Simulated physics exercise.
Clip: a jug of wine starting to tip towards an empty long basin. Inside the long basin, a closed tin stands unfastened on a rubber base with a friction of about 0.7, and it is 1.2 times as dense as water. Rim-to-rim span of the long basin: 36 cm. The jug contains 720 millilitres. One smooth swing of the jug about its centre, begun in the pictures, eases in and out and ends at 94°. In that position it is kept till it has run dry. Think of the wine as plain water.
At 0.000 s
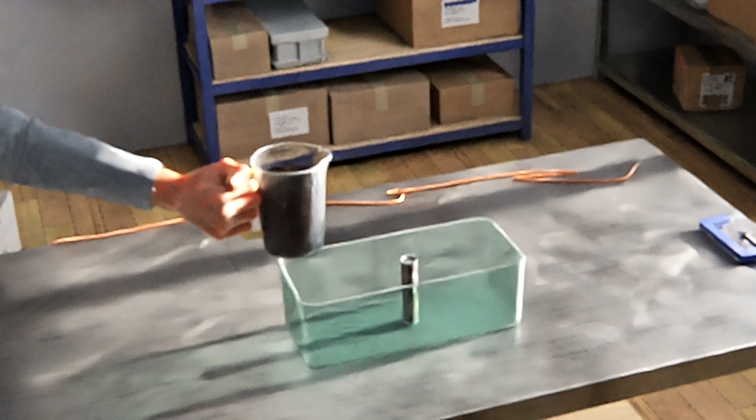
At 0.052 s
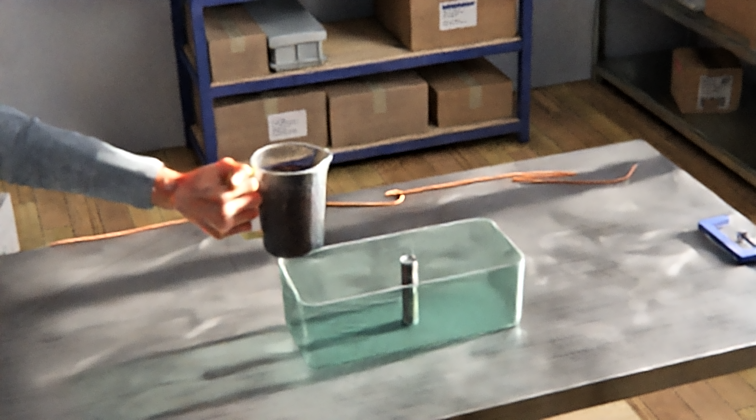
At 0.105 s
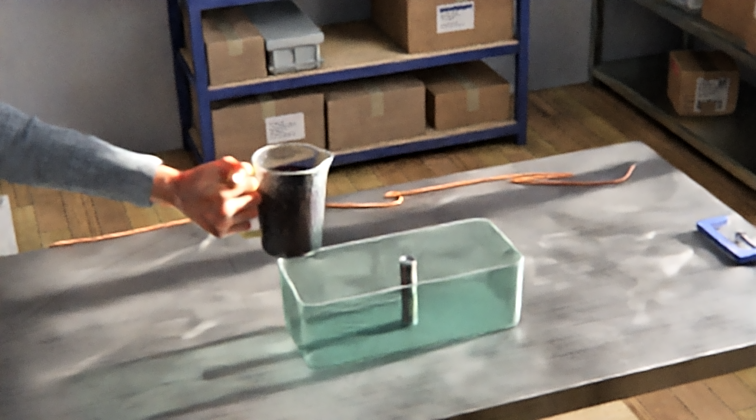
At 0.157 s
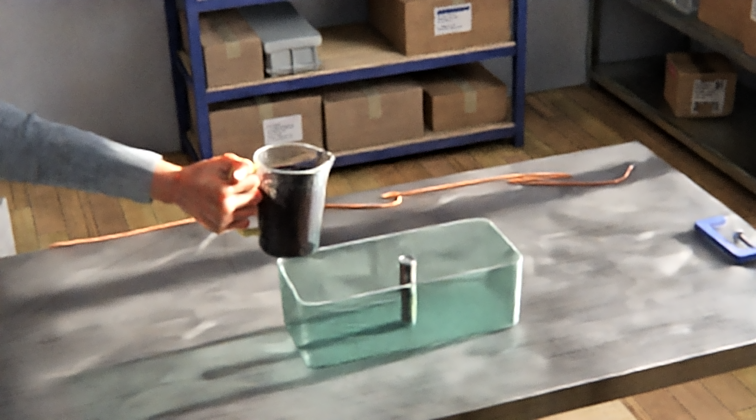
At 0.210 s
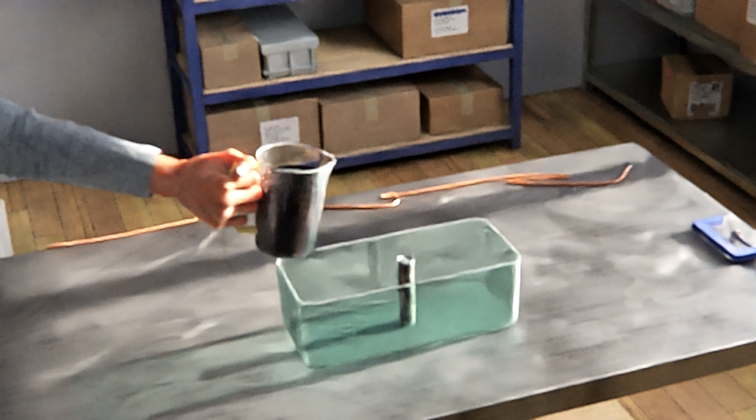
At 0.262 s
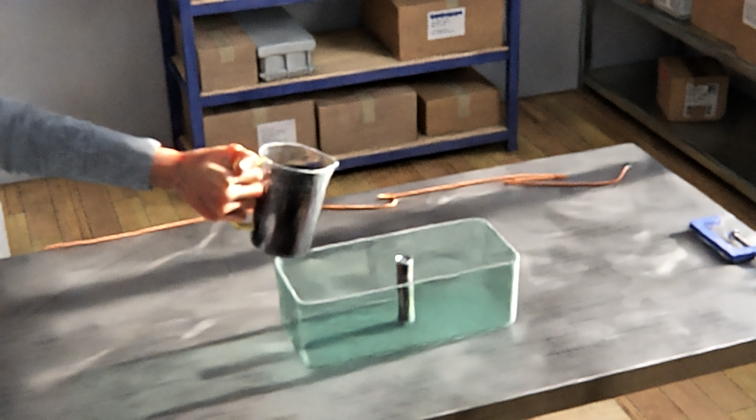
We see a hand at the left holding a jug of dark liquid above a long, clear basin with a small upright cylinder inside. The jug stays nearly upright at first, then leans slightly to the right.
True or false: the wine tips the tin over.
True.
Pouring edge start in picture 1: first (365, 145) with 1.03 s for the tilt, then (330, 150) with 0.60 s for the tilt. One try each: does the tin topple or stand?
Try 1: Still standing; try 2: Tipped over.
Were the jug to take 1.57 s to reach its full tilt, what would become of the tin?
So the tin will tip over.
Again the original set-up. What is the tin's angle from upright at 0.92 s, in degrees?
I'd put it at close to 0 degrees off upright.
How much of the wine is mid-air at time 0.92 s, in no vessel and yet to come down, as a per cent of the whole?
Around 18 per cent of the liquid is in flight.
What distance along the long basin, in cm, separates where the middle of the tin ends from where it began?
In the end the tin's centre has shifted about 10.0 centimetres.
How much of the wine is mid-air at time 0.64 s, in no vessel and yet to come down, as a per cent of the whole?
I'd say close to 10 per cent.
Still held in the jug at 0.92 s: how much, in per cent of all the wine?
48 %.
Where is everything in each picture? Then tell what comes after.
It leans 0°; its right rim is at (331, 152); the wine meets the walls at (256, 183) and (320, 172); the long basin's rim runs from (290, 282) to (507, 239); the tin's top is at (409, 262), in the first frame.
It leans 1°; its right rim is at (331, 153); the wine meets the walls at (256, 182) and (320, 172), in the second frame.
It leans 2°; its right rim is at (332, 154); the wine meets the walls at (257, 182) and (321, 173), in the third frame.
It leans 5°; its right rim is at (334, 156); the wine meets the walls at (257, 182) and (321, 172), in the fourth frame.
It leans 9°; its right rim is at (335, 158); the wine meets the walls at (259, 182) and (323, 172), in the fifth frame.
It leans 14°; its right rim is at (337, 161); the wine meets the walls at (258, 183) and (324, 172), in the sixth frame.
By 0.64 s the tilt is 65° and 90 per cent is still to pour; the tin stands where it began.
By 0.92 s the tilt is 91° and 48 per cent is still to pour; the tin stands 2 cm from where it began.
By 1.21 s the tilt is 94° and 13 per cent is still to pour; the tin lies on its side.
By 1.53 s the tilt is 94° and 3 per cent is still to pour; the tin lies on its side.
At rest the tin lies on its side.
